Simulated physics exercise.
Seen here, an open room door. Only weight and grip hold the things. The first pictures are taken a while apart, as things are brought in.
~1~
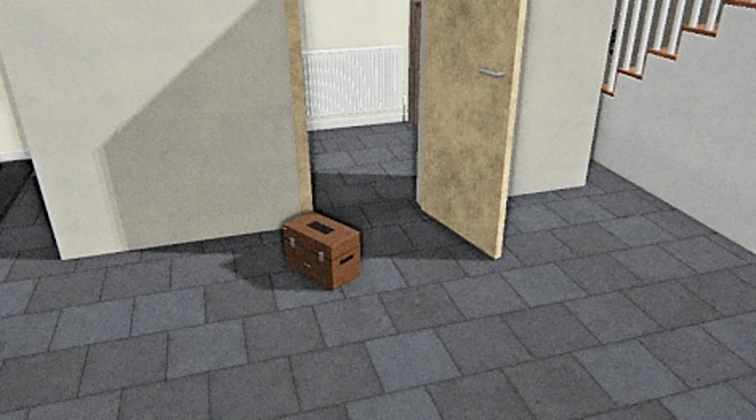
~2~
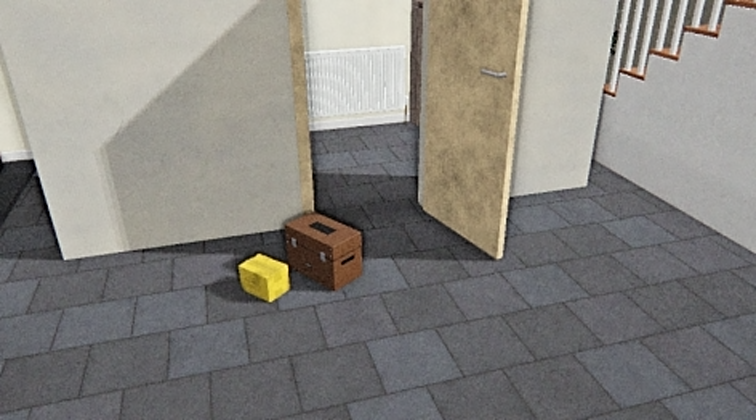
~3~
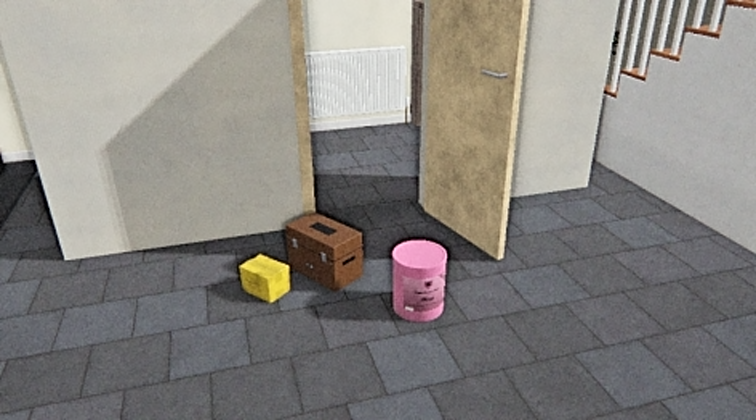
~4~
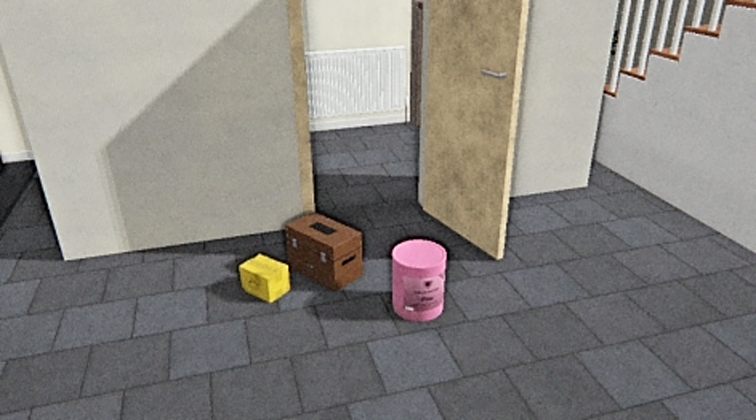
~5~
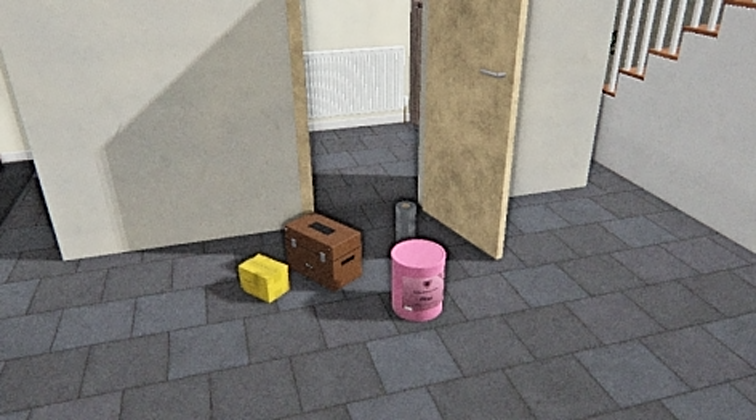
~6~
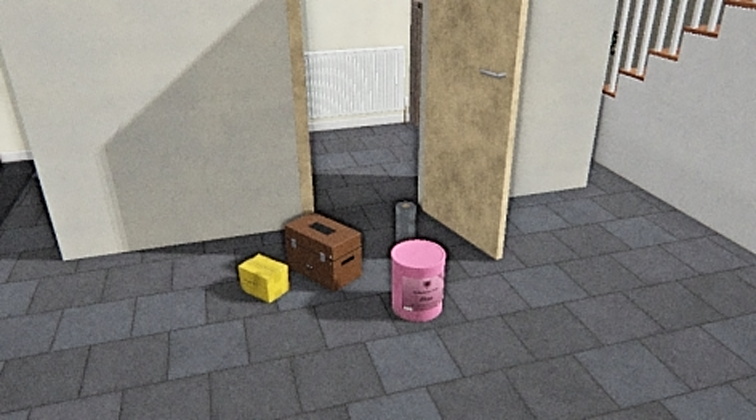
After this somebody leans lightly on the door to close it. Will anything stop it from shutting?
Outcome: The door reaches the frame.
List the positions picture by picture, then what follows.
The first picture shows door wide open and still.
The second picture shows door wide open and still; yellow parcel (264, 278).
The third picture shows door wide open and still; brown toolbox (324, 251); yellow parcel (265, 278).
The fourth picture shows door wide open and still; pink pail (418, 281); brown toolbox (324, 251).
The fifth picture shows door wide open and still; yellow parcel (264, 278); pink pail (418, 280).
The sixth picture shows door wide open and still; grey roll (406, 226); brown toolbox (323, 251).
Then, 0.90 s later than the last frame, open by 71°.
Then, 1.40 s later than the last frame, open by 41°; grey roll moved well along near (374, 221).
Then, 1.70 s later than the last frame, open by 23°; grey roll moved well along near (352, 214).
Then, 2.00 s later than the last frame, open by 5°; grey roll moved well along near (338, 204).
When it is over, open by 0°; moved from the start, grey roll; the other 3 as before. End places, in pixels of the last picture, grey roll near (332, 197).
